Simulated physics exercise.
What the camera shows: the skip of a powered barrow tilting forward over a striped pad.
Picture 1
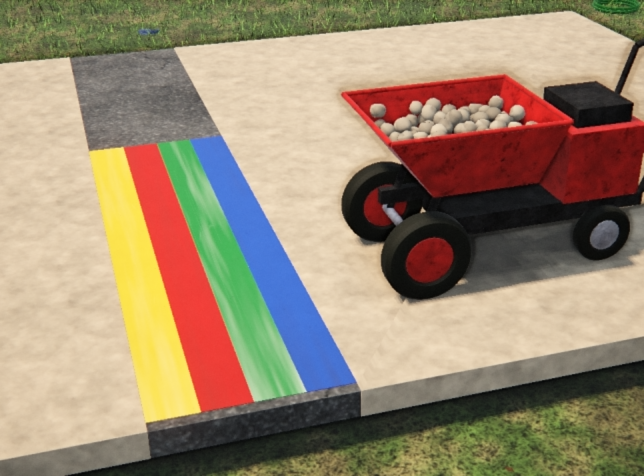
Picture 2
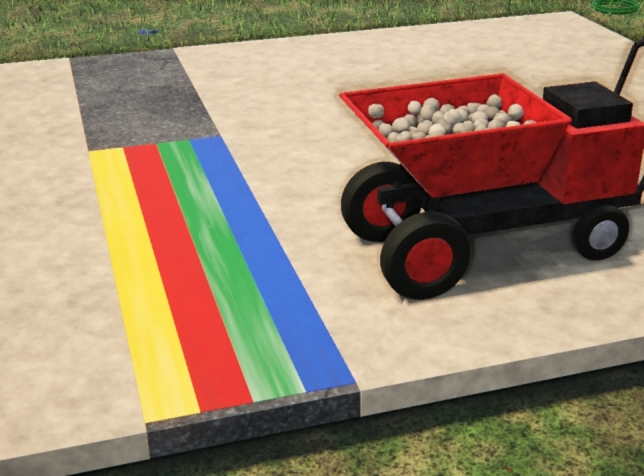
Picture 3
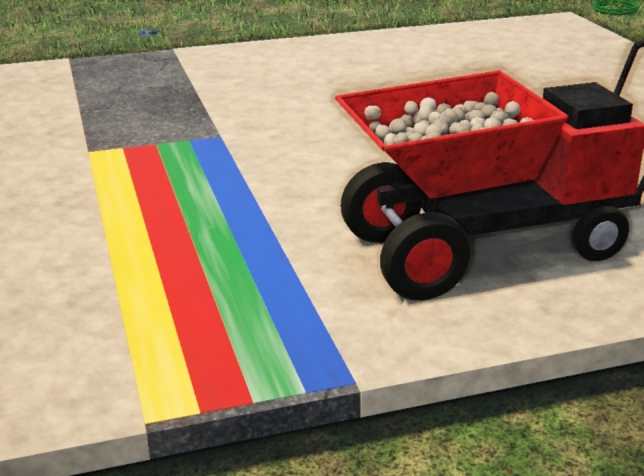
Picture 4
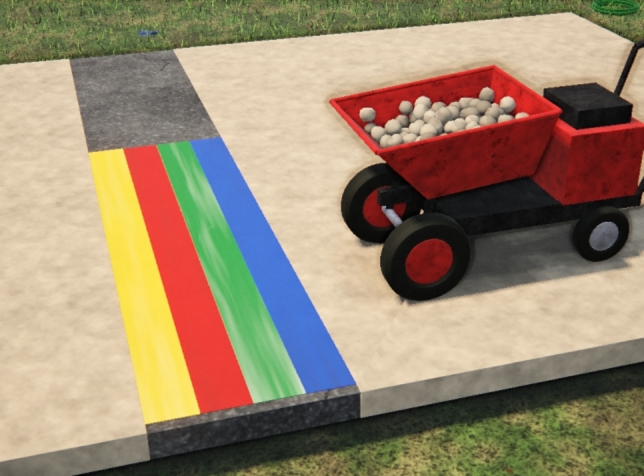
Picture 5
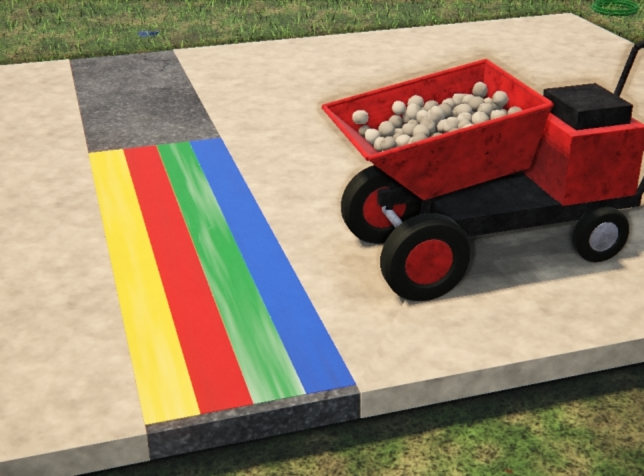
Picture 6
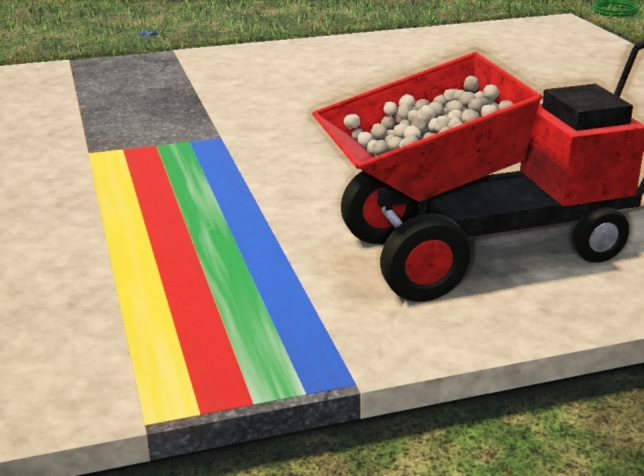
To begin with, the red skip of a powered barrow sits level, loaded with pale river pebbles, to the right of a pad striped yellow, red, green and blue. The skip then tilts forward gradually, its lip dipping down and left while the wheels stay still, until it is clearly tipped.
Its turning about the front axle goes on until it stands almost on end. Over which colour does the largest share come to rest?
The largest share rests over green.
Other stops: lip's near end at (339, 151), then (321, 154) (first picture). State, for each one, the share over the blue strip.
In order: About 0 % and 0 %.
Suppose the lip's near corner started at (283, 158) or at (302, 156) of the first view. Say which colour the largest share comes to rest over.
First attempt: That yellow strip. Second attempt: That yellow strip.
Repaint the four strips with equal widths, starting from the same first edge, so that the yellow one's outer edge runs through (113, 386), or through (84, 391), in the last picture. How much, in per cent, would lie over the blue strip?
Shares: 20 %; then 30 %.
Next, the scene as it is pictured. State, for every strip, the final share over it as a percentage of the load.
Approximate shares - blue strip 15, green strip 35, red strip 25, yellow strip 10.
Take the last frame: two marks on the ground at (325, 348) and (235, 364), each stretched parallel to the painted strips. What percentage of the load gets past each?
Estimate, first then second: 90 %, 40 %.
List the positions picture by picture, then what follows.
The first picture shows lip of the skip at (391, 145), level; top of the load at (462, 131), river pebbles; blue strip at (310, 344); green strip at (262, 353); red strip at (213, 361); yellow strip at (162, 370).
The second picture shows lip of the skip at (389, 146), level; top of the load at (460, 130).
The third picture shows lip of the skip at (384, 149), tipped barely; top of the load at (465, 129).
The fourth picture shows lip of the skip at (378, 153), tipped a little; top of the load at (473, 123).
The fifth picture shows lip of the skip at (369, 159), tipped a little; top of the load at (476, 121).
The sixth picture shows lip of the skip at (358, 167), tipped clearly; top of the load at (476, 106); blue strip at (310, 346); green strip at (261, 355); red strip at (212, 364); yellow strip at (161, 373).
Soon after the last picture, skip tipped steeply; all in the skip.
A little later, skip tipped right over; most in the skip; a small part over the blue strip; about a quarter over the green strip; a stray few falling.
Later still, skip tipped right over; a small part in the skip; a small part over the blue strip; about a third over the green strip; about a quarter over the red strip; a small part over the yellow strip; a small part off the paint.
At rest, skip tipped right over; a small part in the skip; about a quarter over the blue strip; about a third over the green strip; about a quarter over the red strip; a small part over the yellow strip; a small part off the paint.
